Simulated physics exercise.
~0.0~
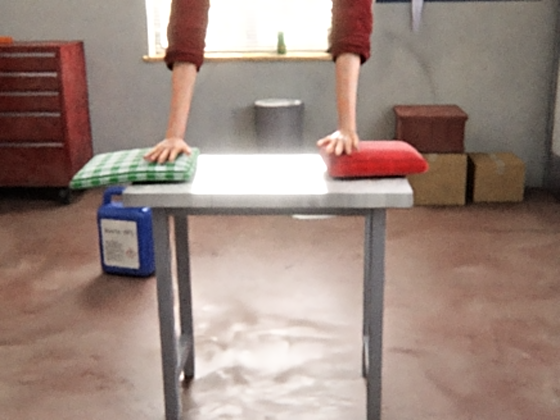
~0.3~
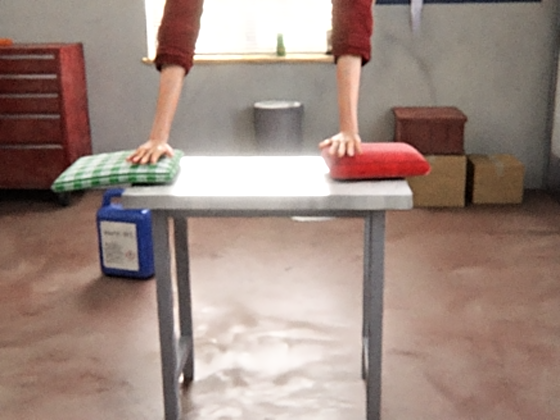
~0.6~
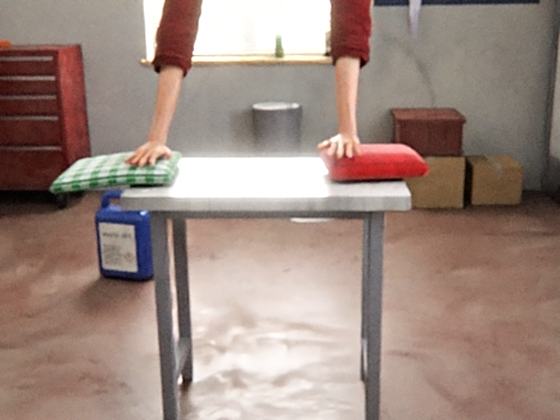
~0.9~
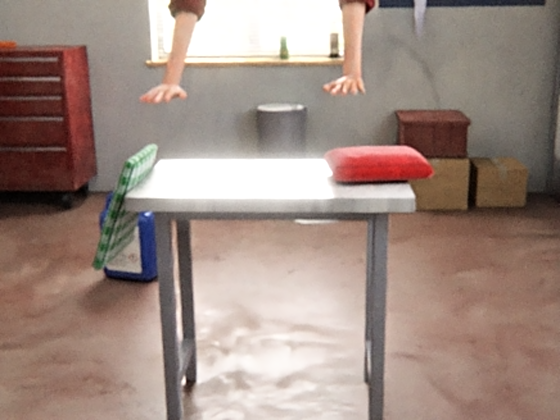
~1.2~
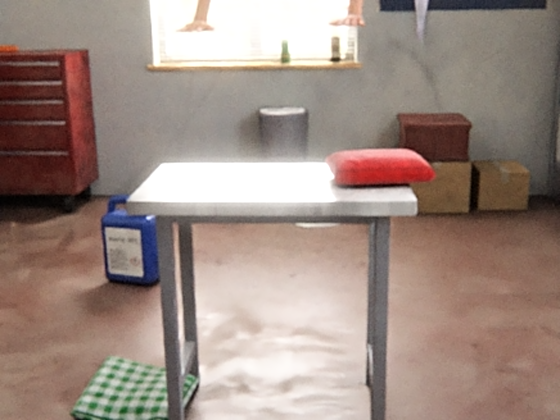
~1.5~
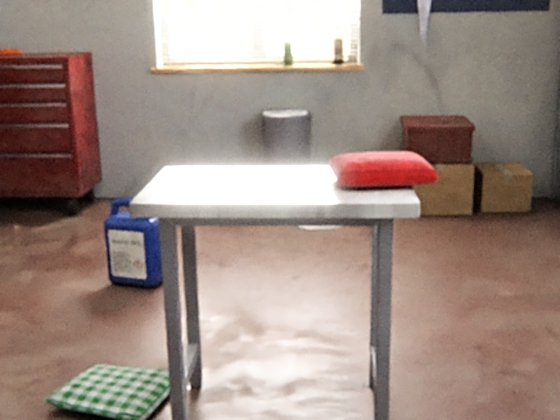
In this clip, two hands rest on a green checked pad and a red sack at opposite edges of a low table, then lift away. The green pad tips off the left edge and falls to the floor, while the red sack stays on the table.
